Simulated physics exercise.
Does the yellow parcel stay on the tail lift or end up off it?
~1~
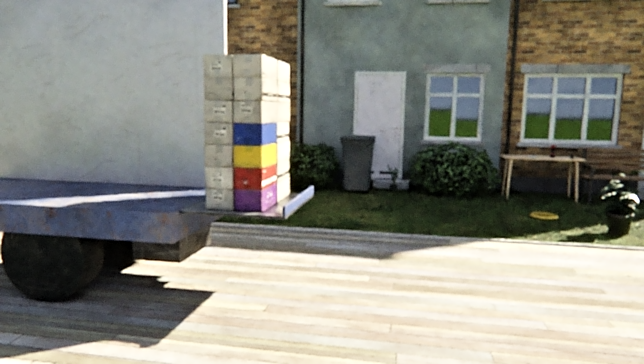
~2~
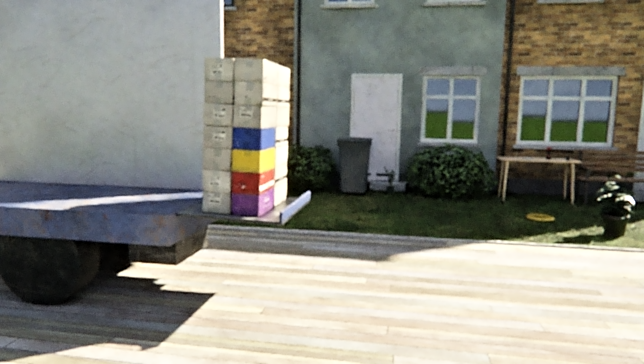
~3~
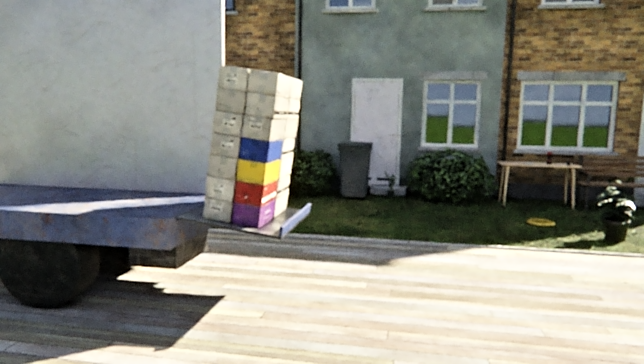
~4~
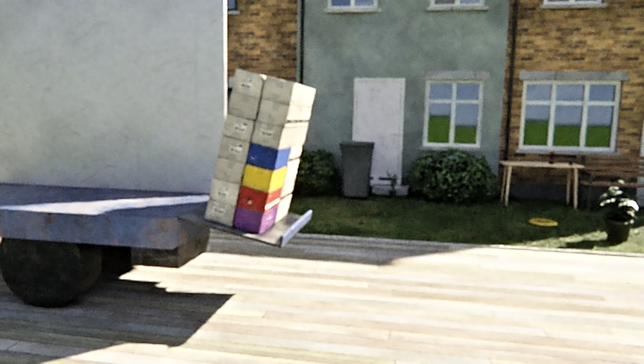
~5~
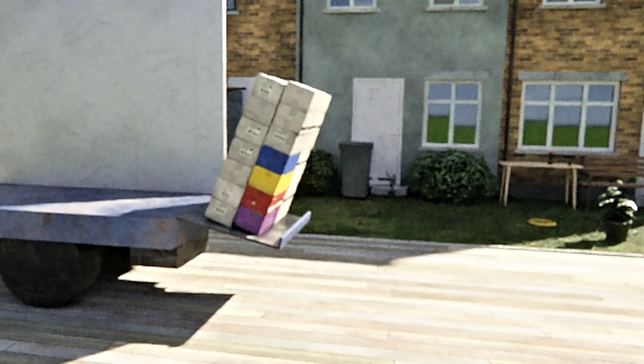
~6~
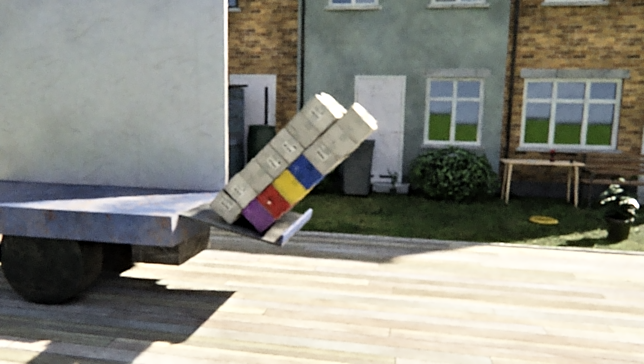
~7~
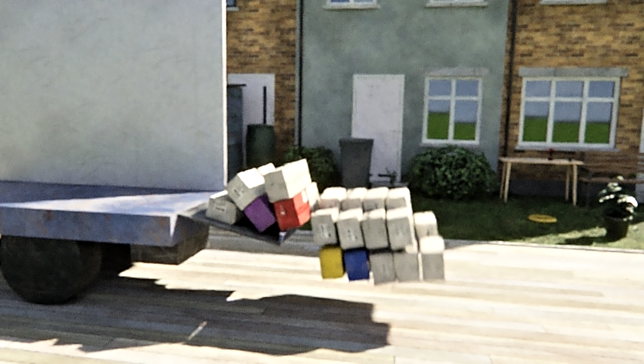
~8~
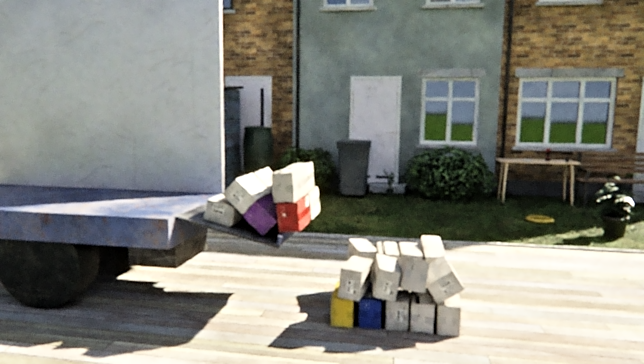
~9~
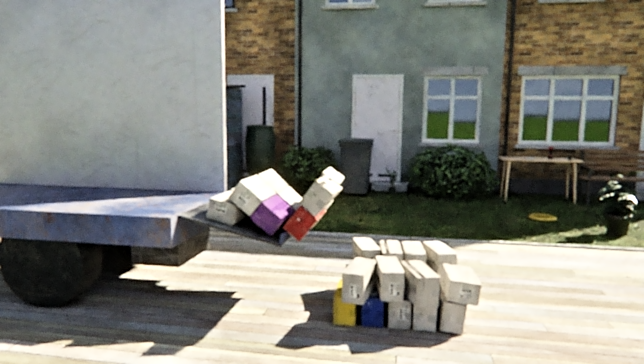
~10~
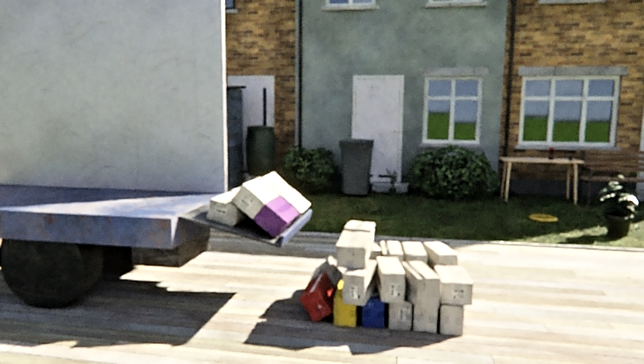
The yellow parcel ends up off the tail lift. It goes over with the toppling stack and comes to rest on the ground beside the blue one.
